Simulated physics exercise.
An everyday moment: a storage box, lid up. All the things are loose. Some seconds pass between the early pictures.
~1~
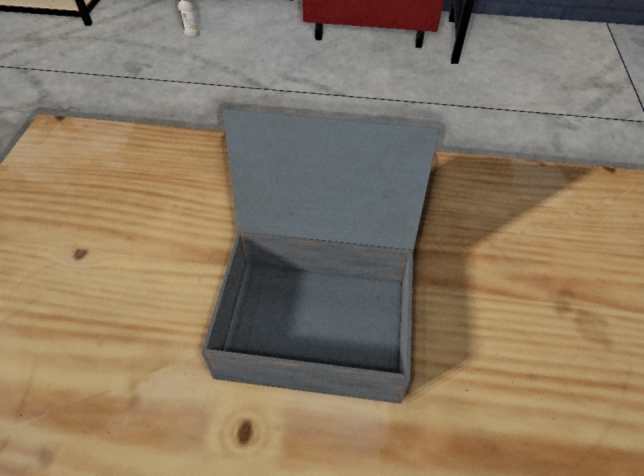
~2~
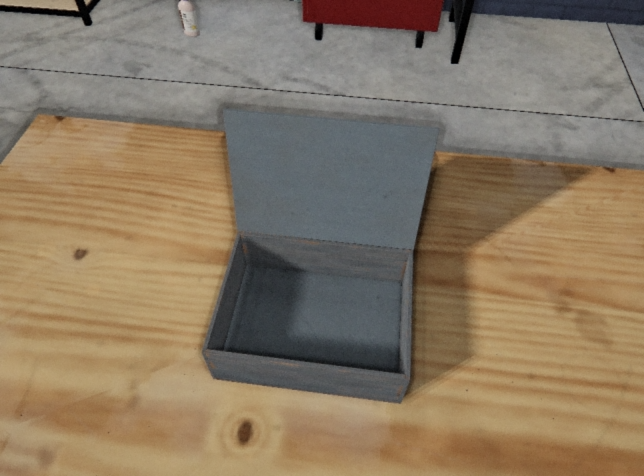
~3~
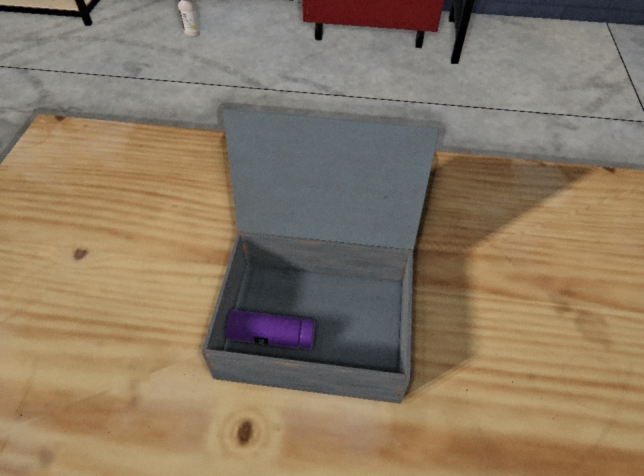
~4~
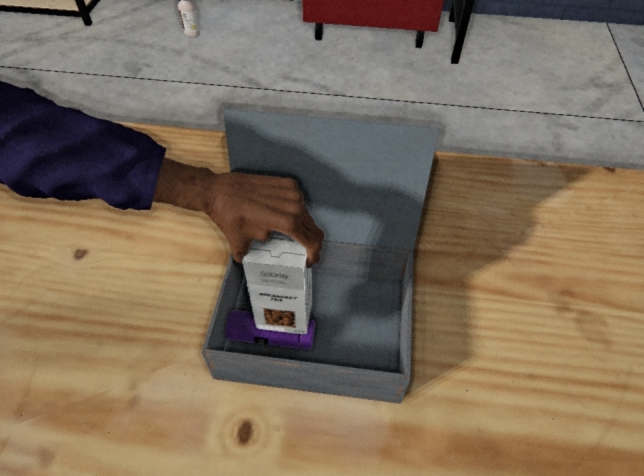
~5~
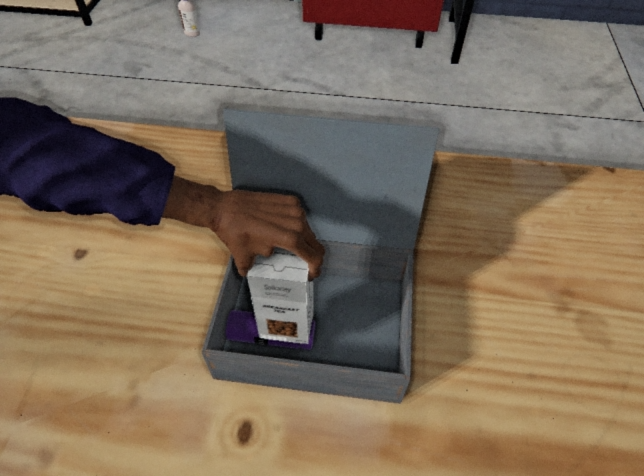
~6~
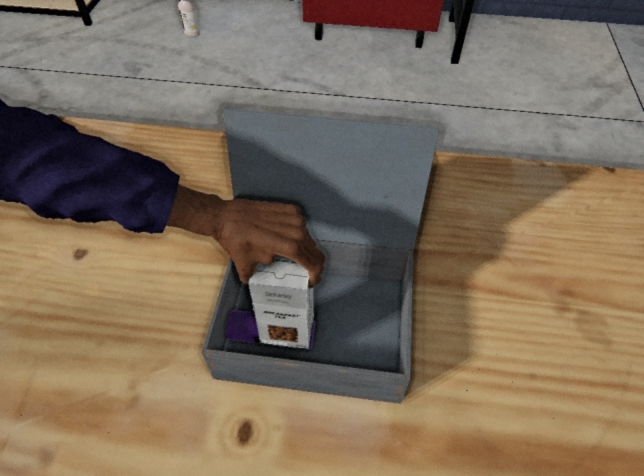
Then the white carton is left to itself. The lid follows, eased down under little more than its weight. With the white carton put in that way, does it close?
Outcome: The lid is held up.
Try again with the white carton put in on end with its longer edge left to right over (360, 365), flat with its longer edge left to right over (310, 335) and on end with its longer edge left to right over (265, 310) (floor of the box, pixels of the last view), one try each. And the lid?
First, it is held up; second, it sits on the rim; third, it is held up.
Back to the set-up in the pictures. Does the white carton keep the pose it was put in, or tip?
The white carton tips.
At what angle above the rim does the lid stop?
Some 18° above the rim.
Then, 0.80 s on from there, lid starting down; white carton turned 46° from how it was put near (281, 333); purple shaker shifted about its own width.
Then, 1.50 s on from there, lid 66° above the rim; white carton turned 47° from how it was put near (284, 328); purple shaker shifted well along.
Then, 1.90 s on from there, lid 22° above the rim; white carton turned 47° from how it was put near (284, 328); purple shaker shifted well along.
In the end, lid 18° above the rim; toppled in the box, white carton; moved from the start, purple shaker. At the end, from the last picture's camera, white carton near (284, 327).
